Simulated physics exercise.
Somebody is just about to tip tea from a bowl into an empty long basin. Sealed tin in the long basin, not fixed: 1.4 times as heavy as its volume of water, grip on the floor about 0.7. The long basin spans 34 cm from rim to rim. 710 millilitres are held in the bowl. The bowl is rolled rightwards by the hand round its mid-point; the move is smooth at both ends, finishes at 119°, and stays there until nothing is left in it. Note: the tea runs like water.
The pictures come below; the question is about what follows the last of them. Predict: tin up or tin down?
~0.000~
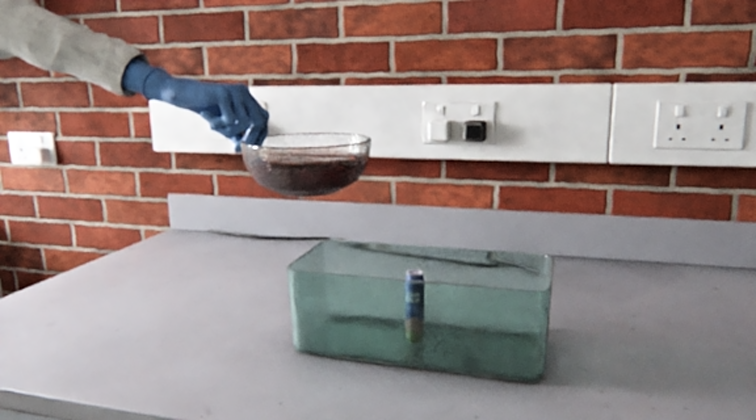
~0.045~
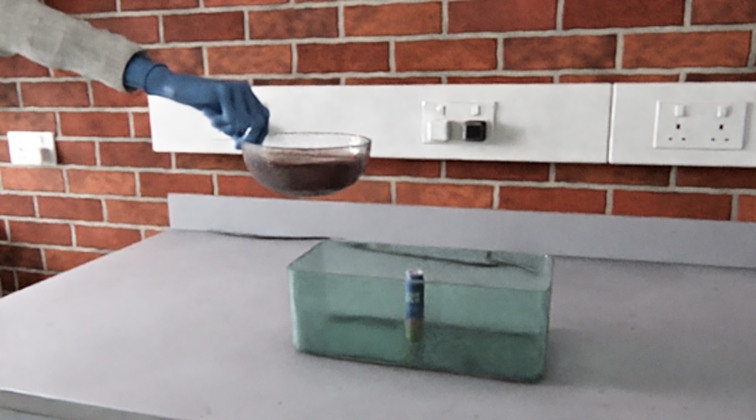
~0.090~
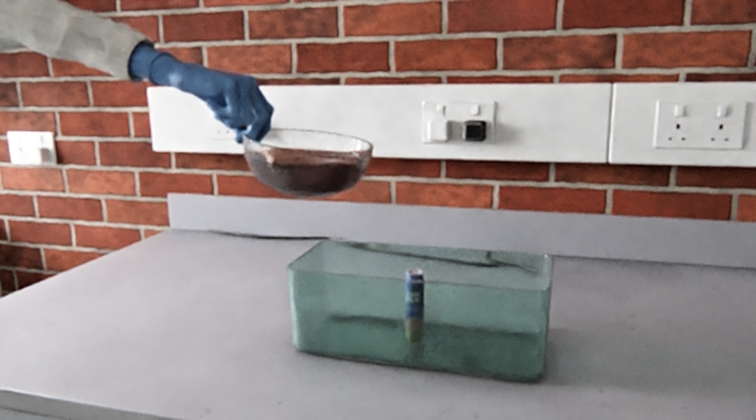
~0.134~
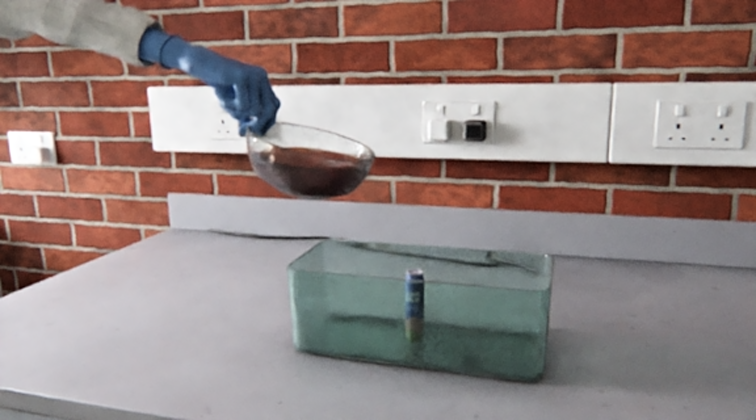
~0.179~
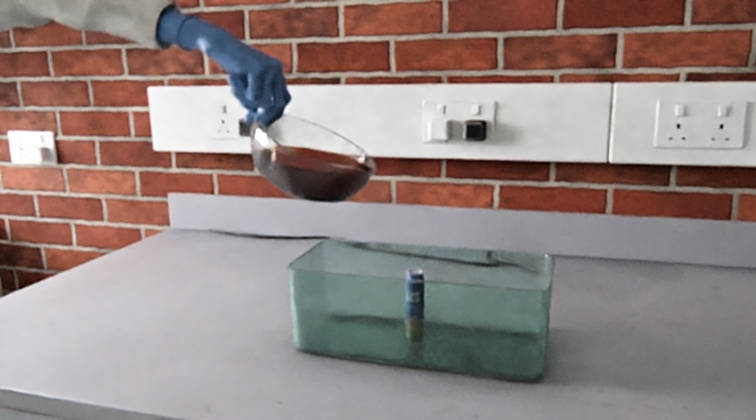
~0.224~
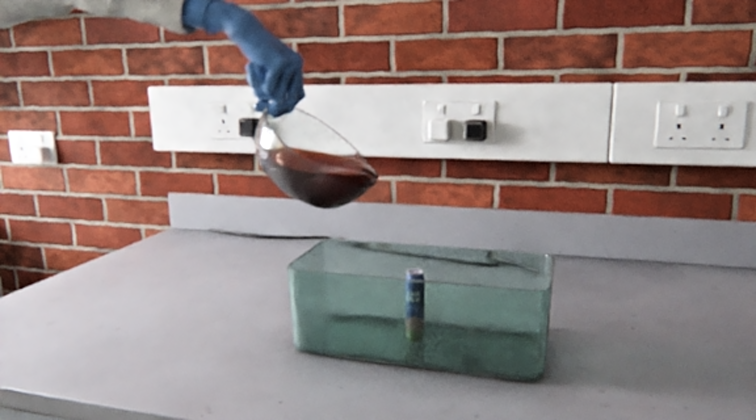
It overbalances.
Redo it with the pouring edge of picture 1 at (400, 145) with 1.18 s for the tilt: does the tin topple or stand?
It does not tip.
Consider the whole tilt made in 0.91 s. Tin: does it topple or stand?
Outcome - the tin comes down.
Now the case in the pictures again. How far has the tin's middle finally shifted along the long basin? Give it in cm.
The middle of the tin ends some 8.5 cm along the basin.
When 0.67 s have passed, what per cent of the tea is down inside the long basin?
Roughly 96 per cent.
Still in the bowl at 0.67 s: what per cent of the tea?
About 0 % is still there.
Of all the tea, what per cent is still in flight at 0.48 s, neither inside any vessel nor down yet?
My guess is roughly 16 %.
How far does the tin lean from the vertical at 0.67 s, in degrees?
It is at some 25°.
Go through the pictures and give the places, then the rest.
In the first frame, tilt 0°; pouring edge (367, 143); surface from (257, 157) to (365, 159); the long basin's rim runs from (306, 255) to (552, 274); the tin's top is at (415, 276).
In the second frame, tilt 2°; pouring edge (368, 145); surface from (257, 155) to (365, 160).
In the third frame, tilt 7°; pouring edge (369, 150); surface from (258, 152) to (366, 162).
In the fourth frame, tilt 15°; pouring edge (371, 160); surface from (260, 149) to (367, 166).
In the fifth frame, tilt 26°; pouring edge (371, 173); surface from (263, 148) to (370, 169).
In the sixth frame, tilt 39°; pouring edge (369, 187); surface from (270, 148) to (360, 171); 4 per cent is over the edge.
By 0.48 s the tilt is 111° and 2 per cent is still to pour; the tin stands where it began.
By 0.67 s the tilt is 119° and 0 per cent is still to pour; the tin leans 24°.
By 0.87 s the tilt is 119° and 0 per cent is still to pour; the tin lies on its side.
By 1.08 s the tilt is 119° and 0 per cent is still to pour; the tin lies on its side.
At rest the tin lies on its side.
